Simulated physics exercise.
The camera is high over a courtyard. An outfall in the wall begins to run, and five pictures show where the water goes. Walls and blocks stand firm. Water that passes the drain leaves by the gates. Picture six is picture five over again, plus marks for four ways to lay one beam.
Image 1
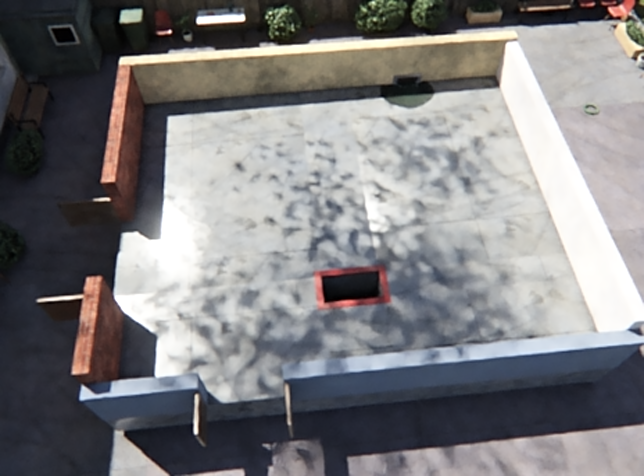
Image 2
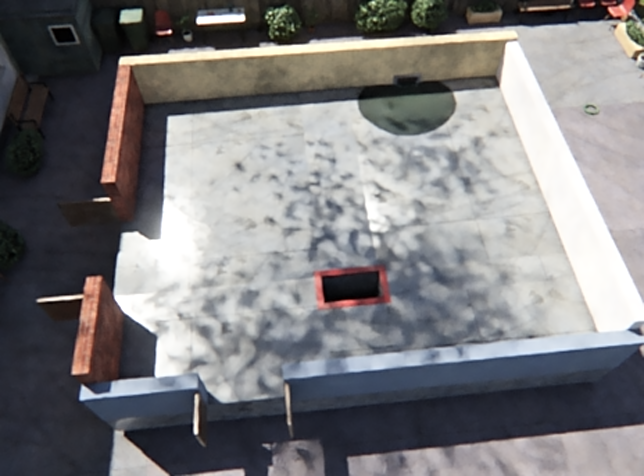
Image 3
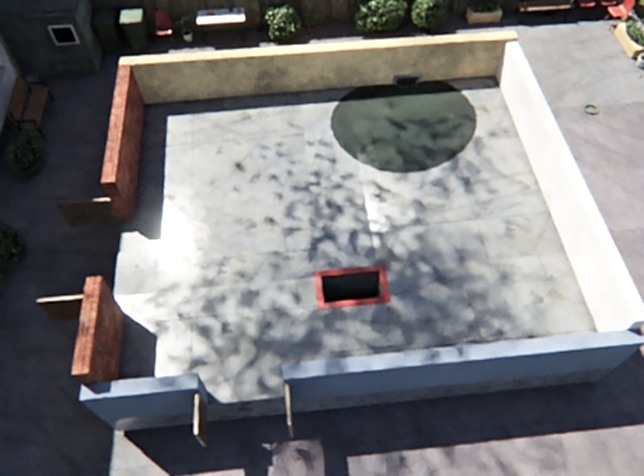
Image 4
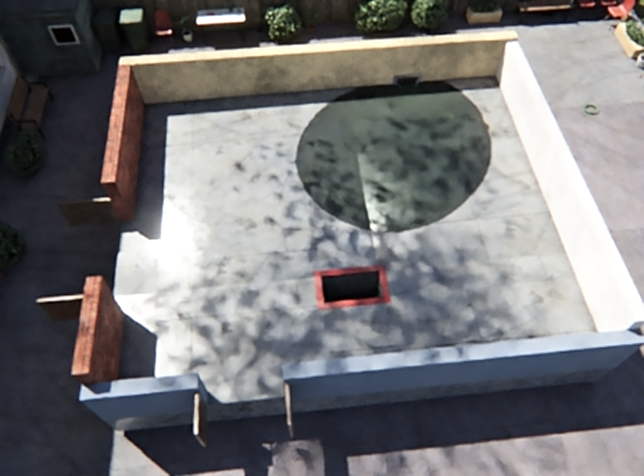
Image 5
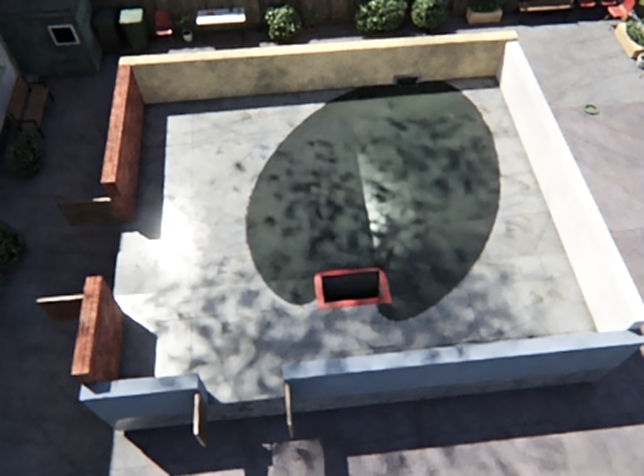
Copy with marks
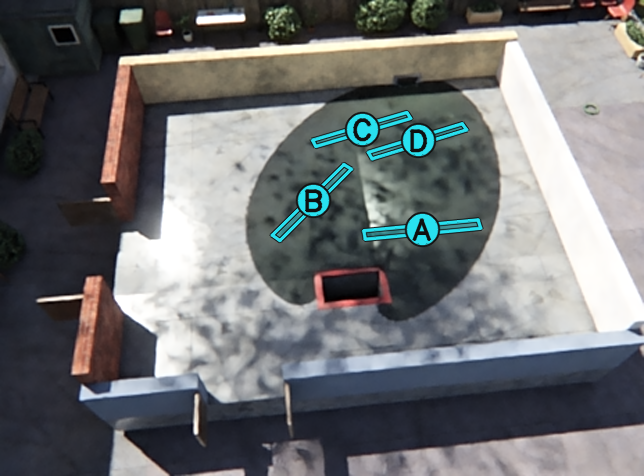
A pale paved courtyard, dappled with leafy shadow, is seen from high above by a still camera. Low walls enclose it, cream at the back, brick red at left, white at right and blue in front, with open gates at left and front and a red-rimmed drain near the front. Dark water spreads from the back wall in a widening round pool, reaching and surrounding much of the drain.
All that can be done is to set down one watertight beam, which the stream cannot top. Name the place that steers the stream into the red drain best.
Place B.
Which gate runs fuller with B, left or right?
The right one.
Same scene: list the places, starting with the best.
Best to worst: B, C, A, D.
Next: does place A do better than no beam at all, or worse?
Worse.
In cyan, A from (364, 234) to (479, 224); B from (276, 237) to (347, 166); C from (314, 143) to (408, 115); D from (370, 155) to (464, 126).
Choosing A, about 13 % of the stream goes into the red drain, about 83 % out by the gates.
Choosing B, about 36 % of the stream goes into the red drain, about 60 % out by the gates.
Choosing C, about 21 % of the stream goes into the red drain, about 76 % out by the gates.
Choosing D, about 10 % of the stream goes into the red drain, about 88 % out by the gates.
